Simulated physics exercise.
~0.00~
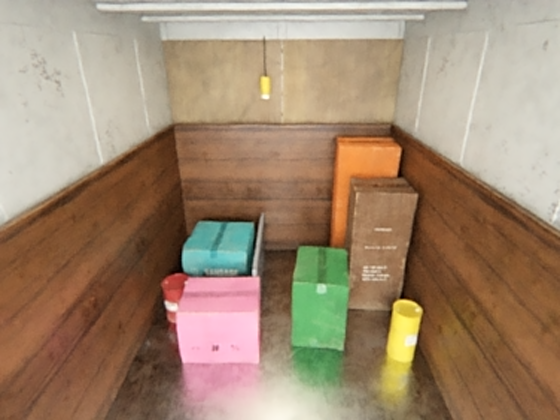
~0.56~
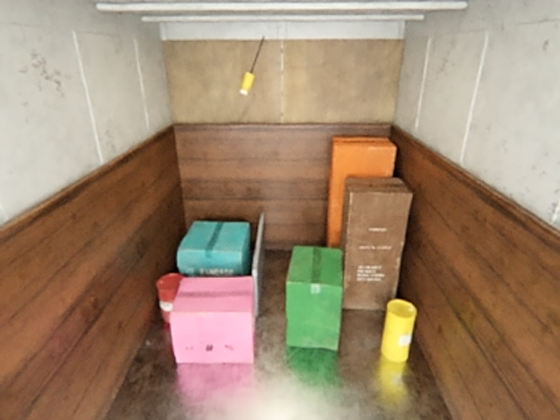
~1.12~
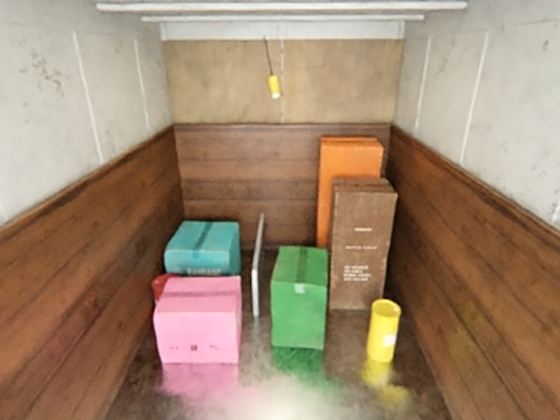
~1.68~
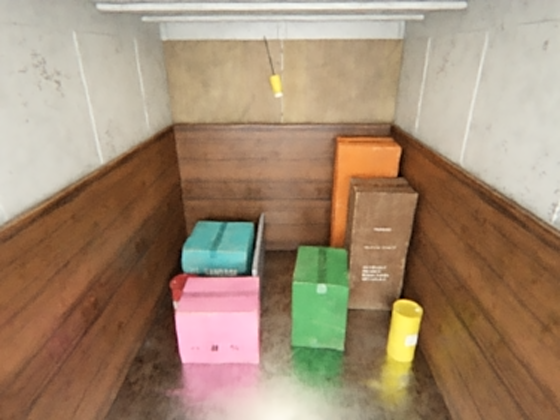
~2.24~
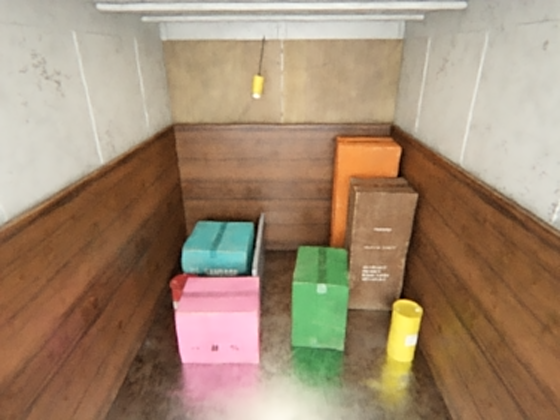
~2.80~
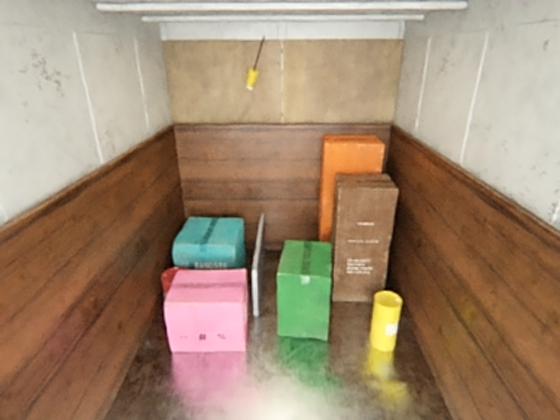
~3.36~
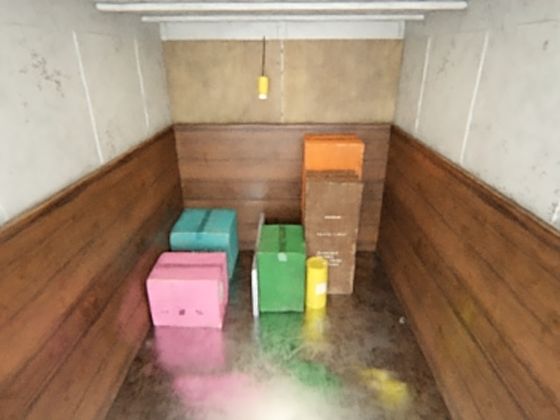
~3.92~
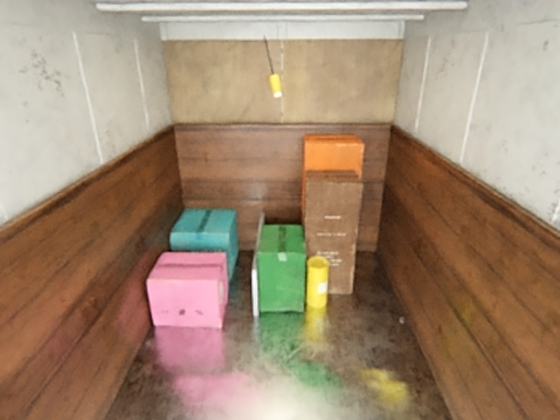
Boxes and canisters slide left, then right, then left and forward, ending upright and closer together.
